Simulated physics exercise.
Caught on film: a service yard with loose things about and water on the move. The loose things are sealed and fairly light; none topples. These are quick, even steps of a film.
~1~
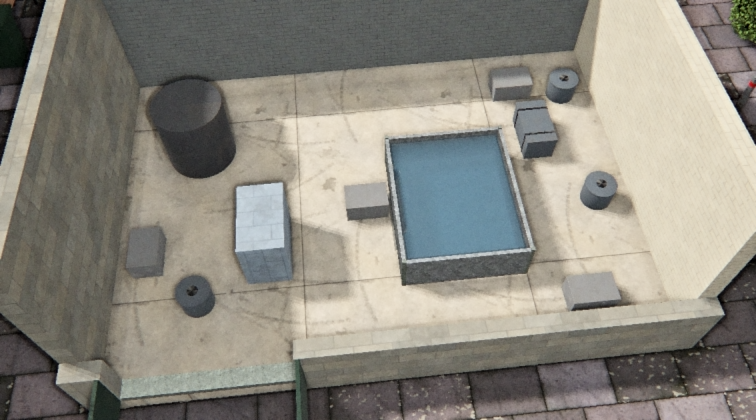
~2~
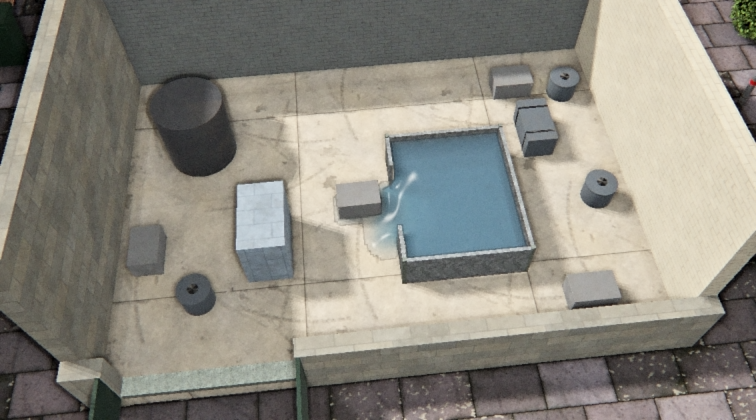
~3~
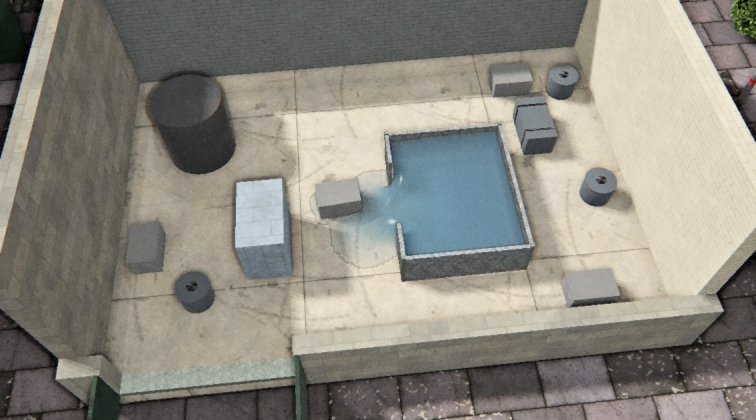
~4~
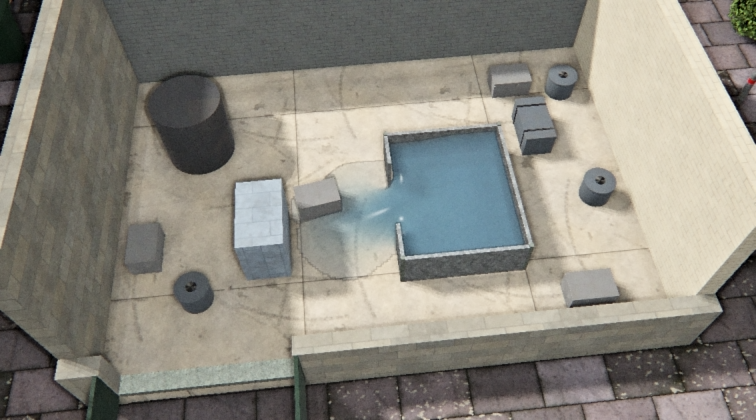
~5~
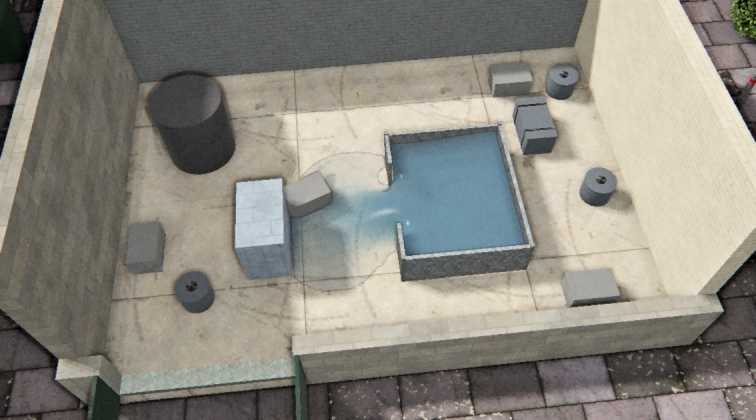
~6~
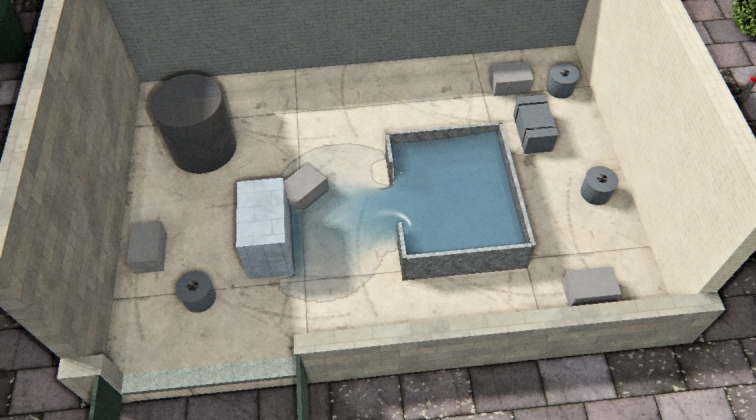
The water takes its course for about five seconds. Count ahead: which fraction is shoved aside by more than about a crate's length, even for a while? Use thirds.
That comes to less than a third.
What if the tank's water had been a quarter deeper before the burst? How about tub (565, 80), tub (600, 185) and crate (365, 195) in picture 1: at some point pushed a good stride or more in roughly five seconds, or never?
In turn: Not that far, never so far, shifted that much.
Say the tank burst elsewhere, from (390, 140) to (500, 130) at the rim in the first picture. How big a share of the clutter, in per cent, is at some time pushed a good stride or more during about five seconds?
Some 40 per cent.
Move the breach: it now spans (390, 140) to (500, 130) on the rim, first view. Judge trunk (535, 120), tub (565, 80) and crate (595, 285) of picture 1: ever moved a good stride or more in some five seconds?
As listed: No, yes, no.
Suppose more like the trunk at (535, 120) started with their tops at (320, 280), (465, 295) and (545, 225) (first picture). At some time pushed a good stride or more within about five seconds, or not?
One after the other: Shifted that much, shifted that much, not that far.
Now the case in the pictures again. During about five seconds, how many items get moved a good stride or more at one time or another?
The number is 1.
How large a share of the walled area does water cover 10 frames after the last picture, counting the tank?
Roughly 40 per cent.
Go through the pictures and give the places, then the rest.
The first frame shows a crate at (366, 195) rests on the ground; a trunk at (536, 121), on the bottom; 0 of 8 have shifted.
The second frame shows a crate at (358, 193), on the bottom, close to its start; a trunk at (537, 119), on the bottom; 1 of 8 have shifted.
The third frame shows a crate at (338, 192), on the bottom, a stride from its start; a trunk at (536, 117), on the bottom; 1 of 8 have shifted.
The fourth frame shows a crate at (317, 193), on the bottom, a stride from its start; a trunk at (535, 117), on the bottom; 1 of 8 have shifted.
The fifth frame shows a crate at (306, 190), on the bottom, a stride from its start; a trunk at (536, 117), on the bottom; 1 of 8 have shifted.
The sixth frame shows a crate at (301, 183), on the bottom, a stride from its start; a trunk at (537, 116) rests on the ground; 1 of 8 have shifted.
A moment on, 1 of 8 are well off their spots; 1 afloat.
Next, 1 of 8 are well off their spots; 0 afloat.
Later, 1 of 8 are well off their spots; 1 afloat.
In the end, 1 of 8 are well off their spots, and 1 have been at some point; 0 afloat.
